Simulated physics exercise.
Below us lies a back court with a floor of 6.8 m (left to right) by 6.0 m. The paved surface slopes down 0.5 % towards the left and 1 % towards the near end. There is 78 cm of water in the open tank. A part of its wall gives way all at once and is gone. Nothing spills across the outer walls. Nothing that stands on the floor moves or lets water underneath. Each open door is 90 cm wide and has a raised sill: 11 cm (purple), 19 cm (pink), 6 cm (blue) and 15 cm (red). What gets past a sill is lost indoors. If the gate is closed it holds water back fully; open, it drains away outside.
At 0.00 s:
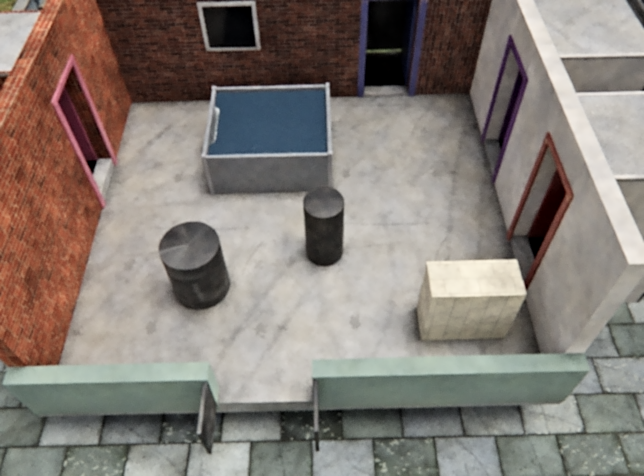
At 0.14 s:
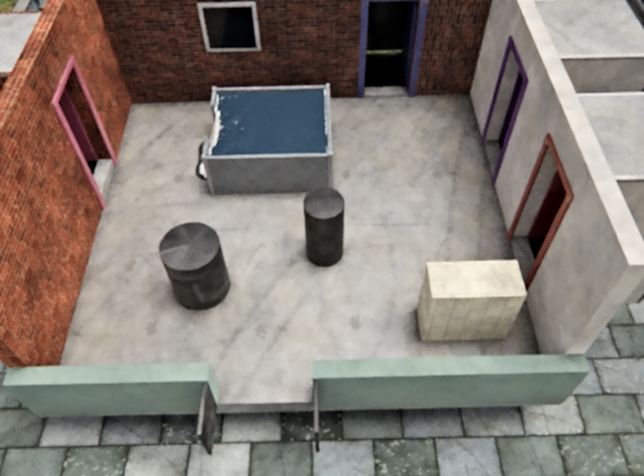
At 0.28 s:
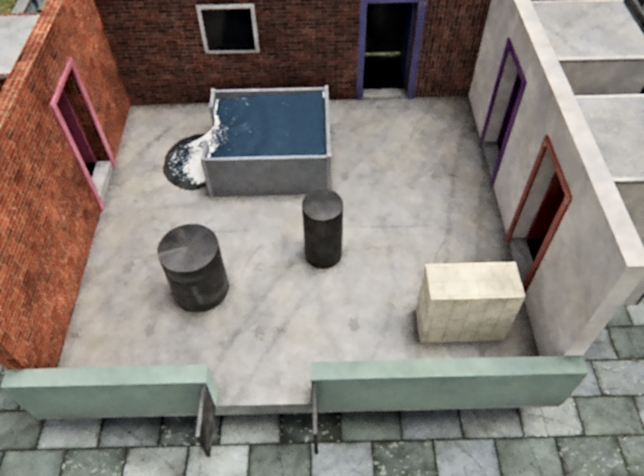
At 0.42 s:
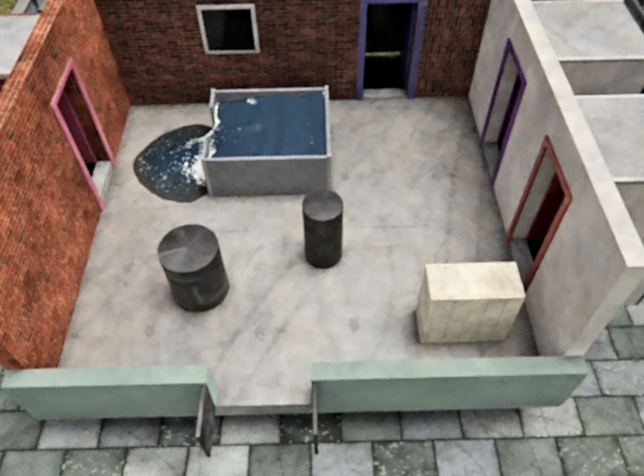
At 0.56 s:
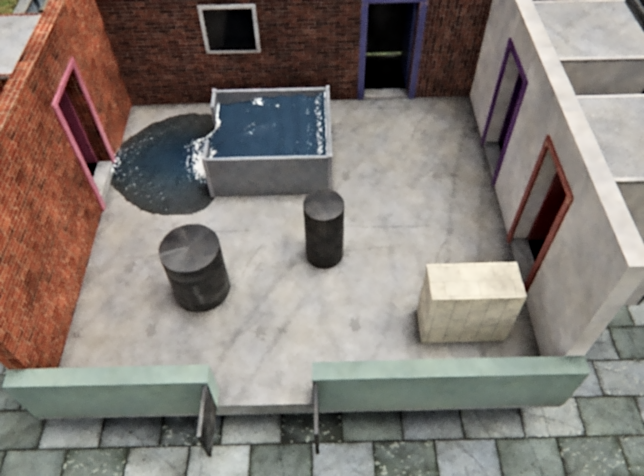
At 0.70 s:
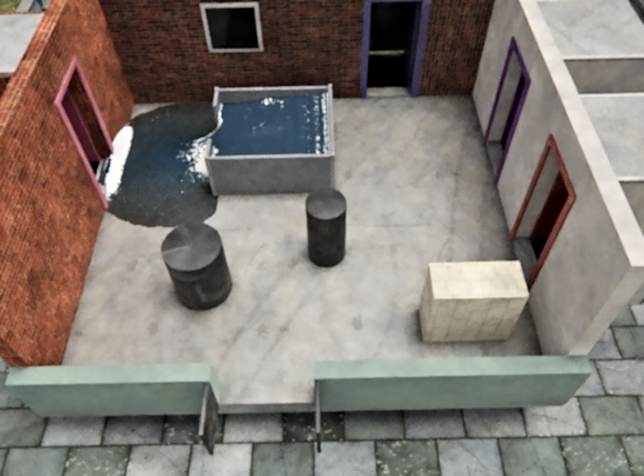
Open water tank in a brick-walled courtyard bursting at its left side, dark water spreading across the paving to the pink-framed doorway.
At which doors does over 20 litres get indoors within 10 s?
Door by door: At the purple door it does not reach the limit; at the pink door it goes over the limit; at the blue door it keeps below the limit; at the red door it does not reach the limit.
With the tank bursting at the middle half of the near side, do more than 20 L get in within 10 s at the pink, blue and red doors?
Then: Pink under, blue below, red under.
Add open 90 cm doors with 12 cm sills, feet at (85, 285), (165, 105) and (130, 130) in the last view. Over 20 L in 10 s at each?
In that order: Below, over, past it.
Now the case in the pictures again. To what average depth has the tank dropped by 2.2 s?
About 43 cm.
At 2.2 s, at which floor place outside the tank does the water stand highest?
Around (124, 145).
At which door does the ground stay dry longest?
It is the red one.
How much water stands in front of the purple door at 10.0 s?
Some 5.0 cm.
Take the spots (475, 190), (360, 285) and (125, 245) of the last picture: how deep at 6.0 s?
In that order: 4, 2 and 7 cm.
After 1.4 s water covers 15 % of the floor and is deepest (56 cm) near (135, 107); purple door not reached, pink door 37 cm at the sill, 47 L in, blue door not reached, red door not reached.
After 2.2 s water covers 25 % of the floor and is deepest (40 cm) near (124, 145); purple door not reached, pink door 33 cm at the sill, 120 L in, blue door not reached, red door not reached.
After 3.5 s water covers 40 % of the floor and is deepest (29 cm) near (130, 158); purple door not reached, pink door 27 cm at the sill, 166 L in, blue door 6 cm at the sill, 0 L in, red door not reached.
After 6.0 s water covers 75 % of the floor and is deepest (20 cm) near (116, 172); purple door 7 cm at the sill, 0 L in, pink door 18 cm at the sill, 189 L in, blue door 6 cm at the sill, 0 L in, red door not reached.
After 10.0 s water covers 95 % of the floor and is deepest (14 cm) near (433, 370); purple door 5 cm at the sill, 0 L in, pink door 11 cm at the sill, 189 L in, blue door 3 cm at the sill, 0 L in, red door 10 cm at the sill, 0 L in.
